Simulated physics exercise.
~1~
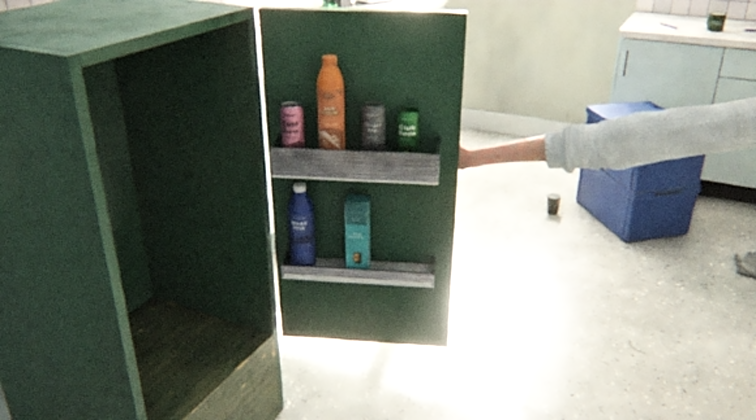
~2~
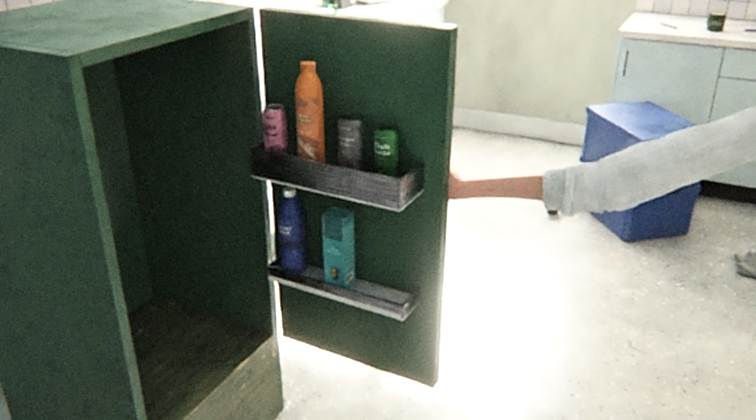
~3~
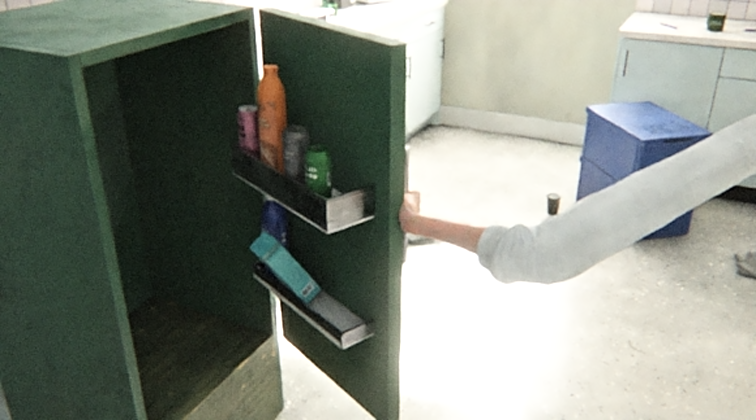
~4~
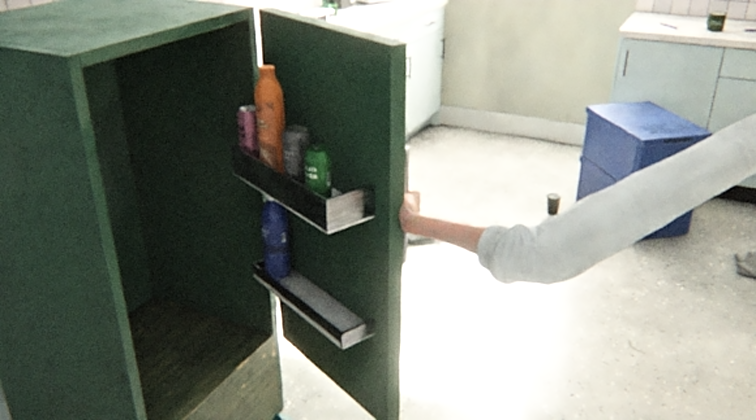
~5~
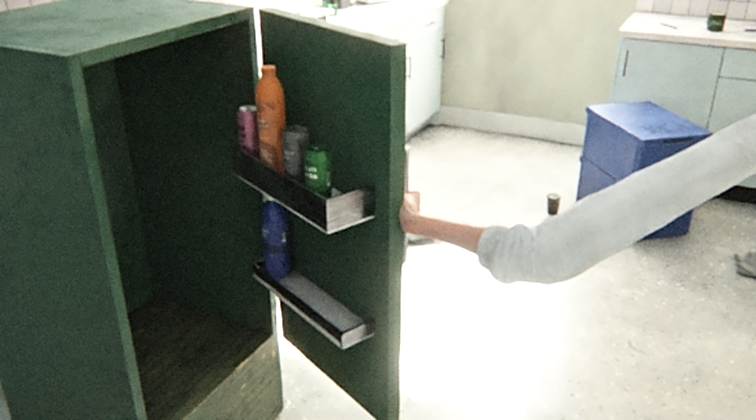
An open green locker door with two racks of bottles and cans on its inside fills the middle of a bright, pale room, seen from slightly above. The upper rack holds a pink can, a tall orange bottle, a grey can and a green can, while a blue bottle and a turquoise carton stand below. From the right, a hand in a pale sleeve pushes the door partway towards shut, then holds it still. The turquoise carton tips over the lower rack and drops out of view. The blue bottle and everything above stay upright in the racks.
